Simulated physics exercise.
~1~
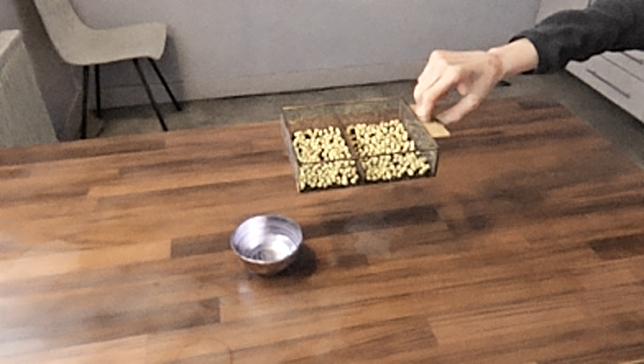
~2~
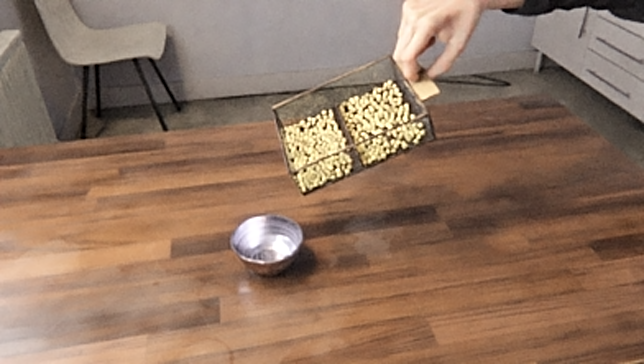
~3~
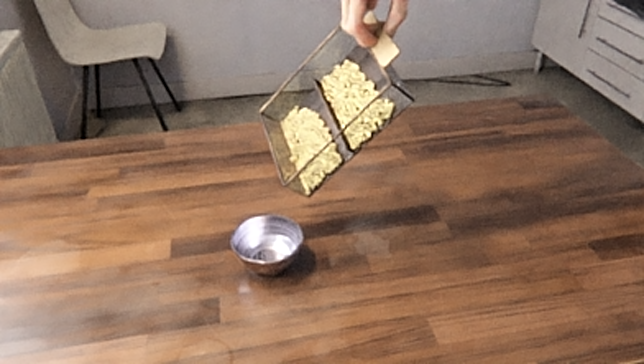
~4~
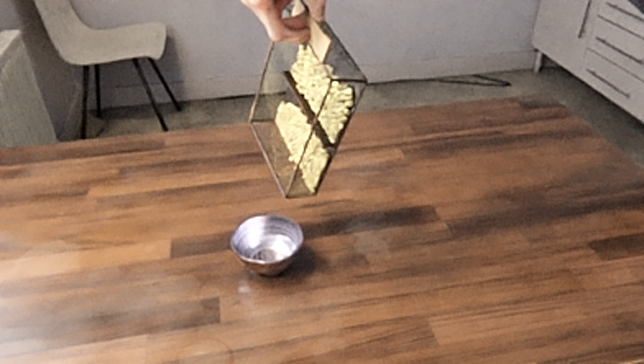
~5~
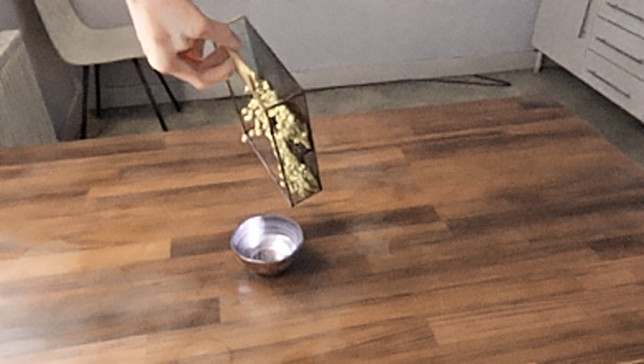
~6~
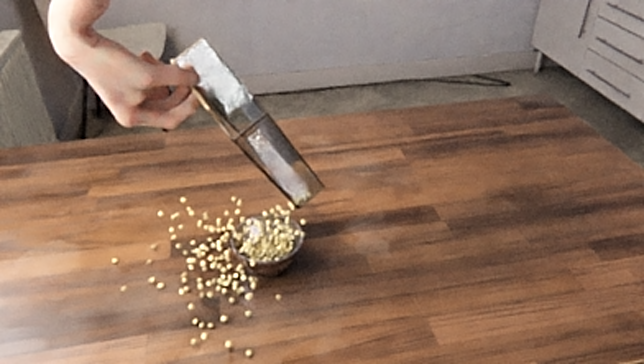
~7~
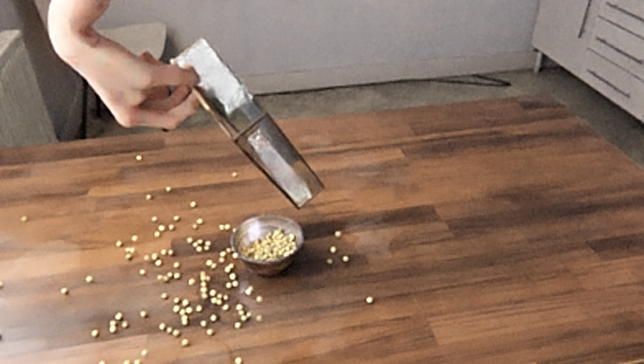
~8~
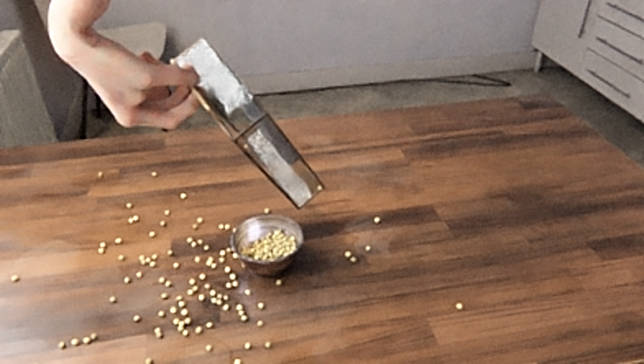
Soya beans spilled across the wooden table when a hand carried a clear divided box left and tipped it steeply over a small metal bowl; many landed inside, but plenty scattered around it, mostly to the left, leaving the box empty.
